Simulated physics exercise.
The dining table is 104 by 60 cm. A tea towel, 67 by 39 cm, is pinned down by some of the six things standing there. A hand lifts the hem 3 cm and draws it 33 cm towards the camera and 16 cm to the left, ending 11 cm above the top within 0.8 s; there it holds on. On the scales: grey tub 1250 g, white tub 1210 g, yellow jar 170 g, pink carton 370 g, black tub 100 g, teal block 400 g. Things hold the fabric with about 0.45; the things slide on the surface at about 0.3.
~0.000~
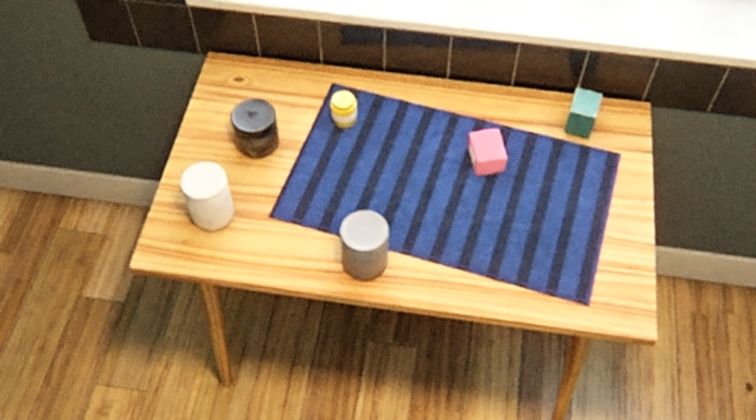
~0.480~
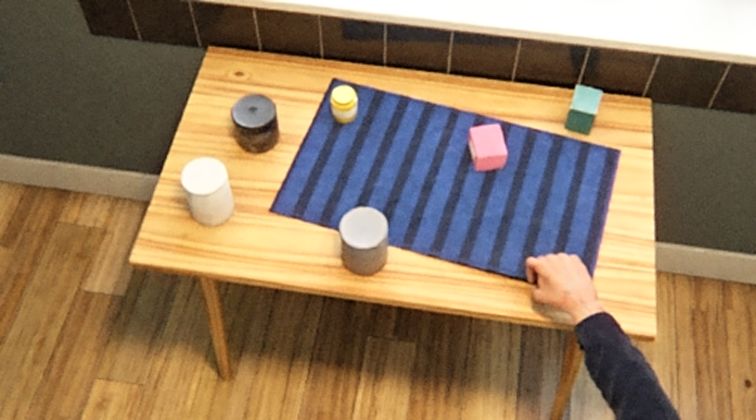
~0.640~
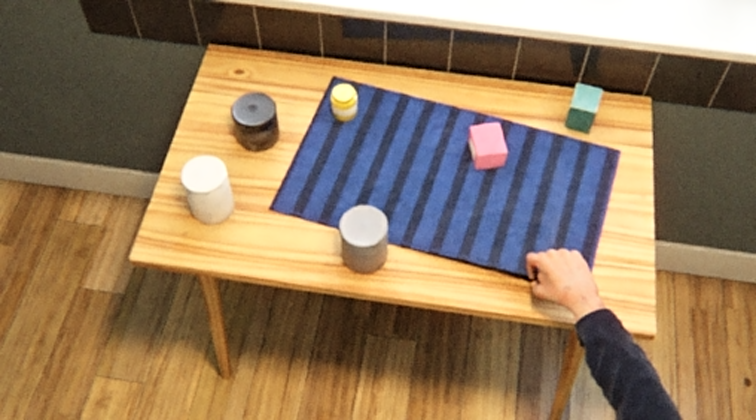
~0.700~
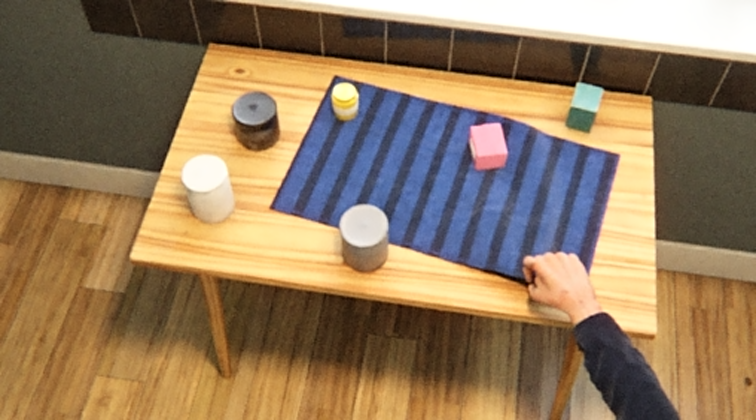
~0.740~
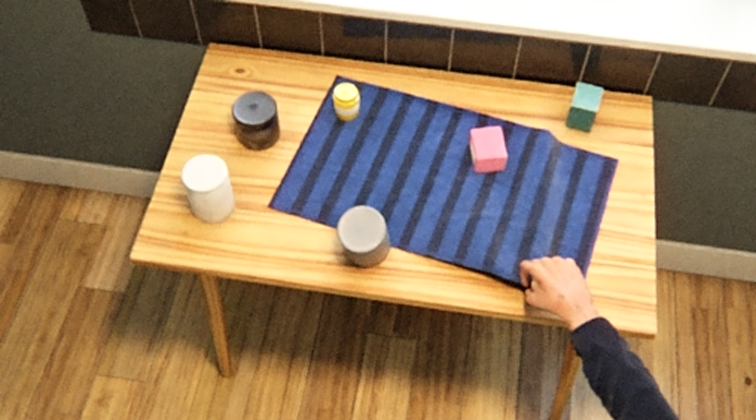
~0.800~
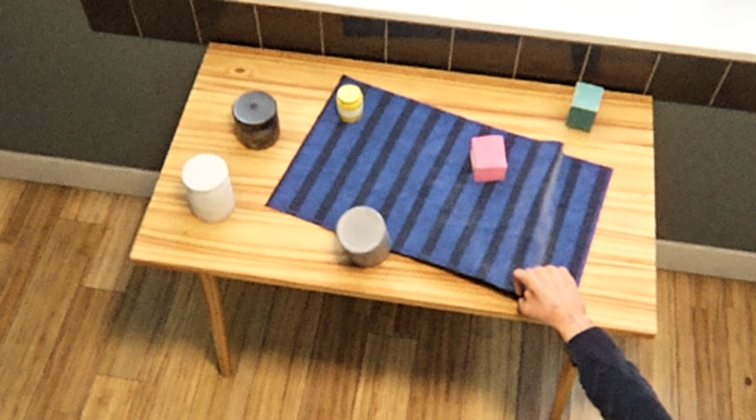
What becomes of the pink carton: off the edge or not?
Result: Pink carton goes over the edge.
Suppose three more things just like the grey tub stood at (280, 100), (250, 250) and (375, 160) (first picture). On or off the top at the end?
In turn: Stays on, stays up, stays on.
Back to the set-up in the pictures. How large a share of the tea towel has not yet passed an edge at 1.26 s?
Some 60 per cent of it.
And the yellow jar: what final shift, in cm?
About: Yellow jar 50 cm.
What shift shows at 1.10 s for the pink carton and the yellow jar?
About: Pink carton 25 cm, yellow jar 15 cm.
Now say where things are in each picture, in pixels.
In the first frame, pink carton (488, 145); tea towel corners (269, 216) (332, 83) (621, 154) (589, 306).
In the second frame, tea towel corners (269, 211) (333, 78); grip (533, 282).
In the third frame, tea towel corners (269, 209) (333, 76); grip (534, 278).
In the fourth frame, tea towel corners (269, 208) (335, 75); grip (531, 281).
In the fifth frame, grey tub (364, 222); pink carton (489, 142); tea towel corners (267, 207) (337, 75); grip (528, 285).
In the sixth frame, pink carton (489, 152); tea towel corners (265, 205) (343, 74) (614, 169); grip (521, 294).
At 1.0 s, 95 % of the tea towel is still over the top; pink carton 12 cm off its start, yellow jar 6 cm off its start, grey tub 2 cm off its start.
At 1.1 s, 80 % of the tea towel is still over the top; pink carton 23 cm off its start, yellow jar 13 cm off its start, grey tub 3 cm off its start.
At 1.3 s, 60 % of the tea towel is still over the top; pink carton 36 cm off its start at (498, 288), yellow jar 24 cm off its start at (404, 166), grey tub 4 cm off its start at (382, 235).
At 1.4 s, 45 % of the tea towel is still over the top; pink carton 45 cm off its start, yellow jar 31 cm off its start, grey tub lifted 9 cm.
At 3.0 s, 0 % of the tea towel is still over the top; pink carton over the edge, yellow jar on its side, 49 cm off its start at (455, 277), grey tub over the edge.
